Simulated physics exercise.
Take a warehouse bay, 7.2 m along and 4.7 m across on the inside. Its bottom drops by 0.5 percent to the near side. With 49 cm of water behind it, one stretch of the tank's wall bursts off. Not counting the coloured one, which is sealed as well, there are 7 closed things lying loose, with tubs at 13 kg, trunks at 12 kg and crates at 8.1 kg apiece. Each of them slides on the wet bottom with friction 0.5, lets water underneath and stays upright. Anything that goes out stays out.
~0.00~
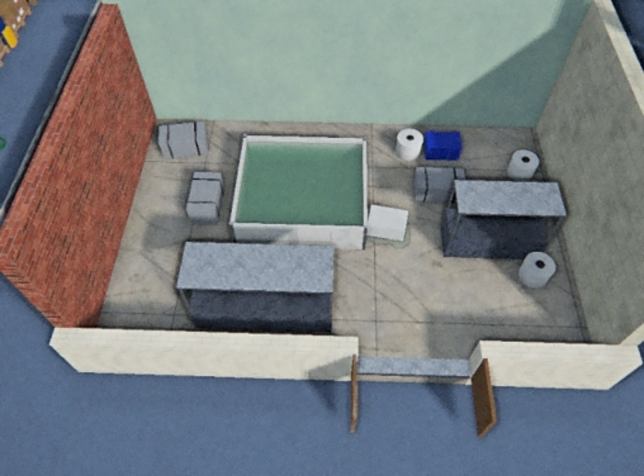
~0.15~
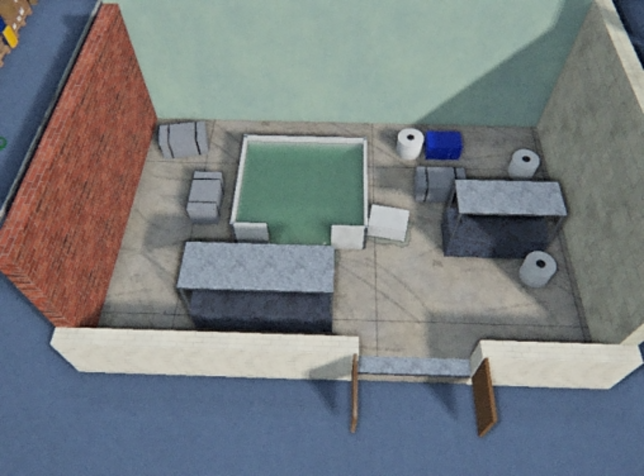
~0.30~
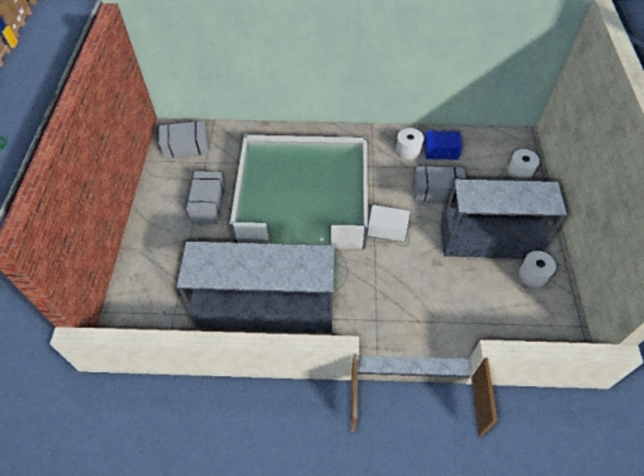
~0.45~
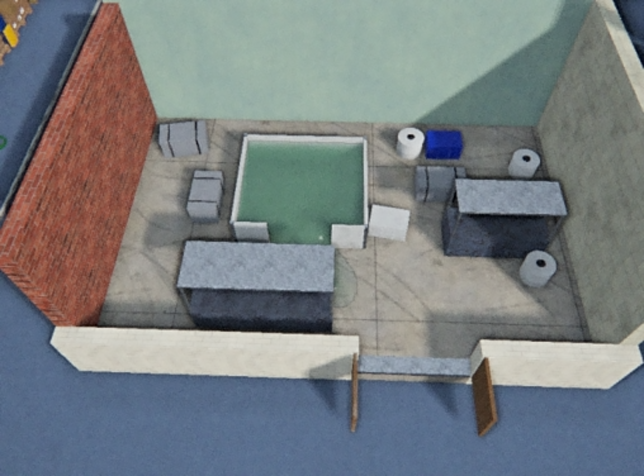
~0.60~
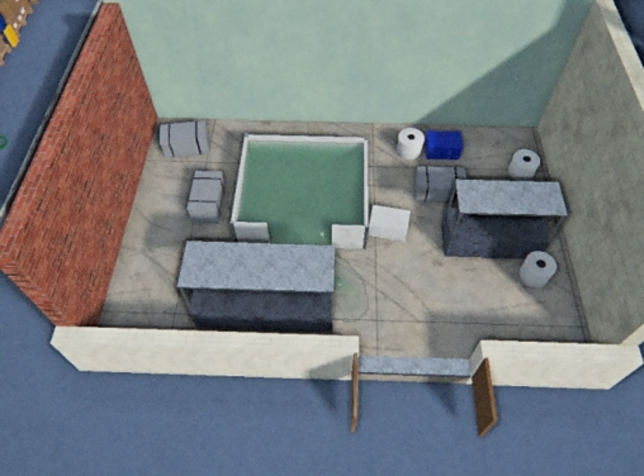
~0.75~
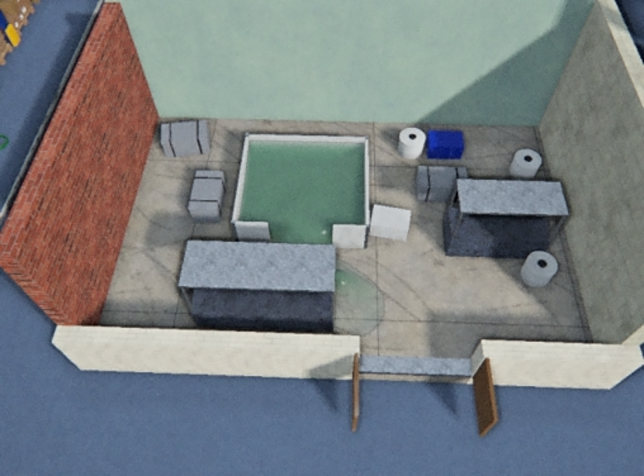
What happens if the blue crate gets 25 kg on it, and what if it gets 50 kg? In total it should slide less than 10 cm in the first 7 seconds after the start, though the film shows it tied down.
Both hold it in place.
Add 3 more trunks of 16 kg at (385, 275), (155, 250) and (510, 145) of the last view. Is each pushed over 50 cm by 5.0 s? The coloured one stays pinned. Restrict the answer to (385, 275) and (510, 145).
Respectively beyond that and inside that.
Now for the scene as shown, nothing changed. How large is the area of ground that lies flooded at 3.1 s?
My estimate is roughly 20 m2.
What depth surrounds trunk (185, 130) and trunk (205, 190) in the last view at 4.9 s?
I'd estimate 6 cm for the first and 3 cm for the second.
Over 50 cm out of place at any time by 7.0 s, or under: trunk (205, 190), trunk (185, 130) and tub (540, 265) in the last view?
Within the mark, beyond the mark, beyond the mark.
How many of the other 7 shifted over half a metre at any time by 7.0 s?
I make it 2.
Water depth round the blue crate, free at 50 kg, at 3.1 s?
Around 0 cm.
After 1.4 s the blue crate would be 0 cm from its start with 25 kg and 0 cm from its start with 50 kg; 0 cm of water round it then.
After 3.1 s the blue crate would be 0 cm from its start with 25 kg and 0 cm from its start with 50 kg; 0 cm of water round it then.
After 4.9 s the blue crate would be 0 cm from its start with 25 kg and 0 cm from its start with 50 kg; 0 cm of water round it then.
After 7.0 s the blue crate would be 0 cm from its start with 25 kg and 0 cm from its start with 50 kg; 2 cm of water round it then.
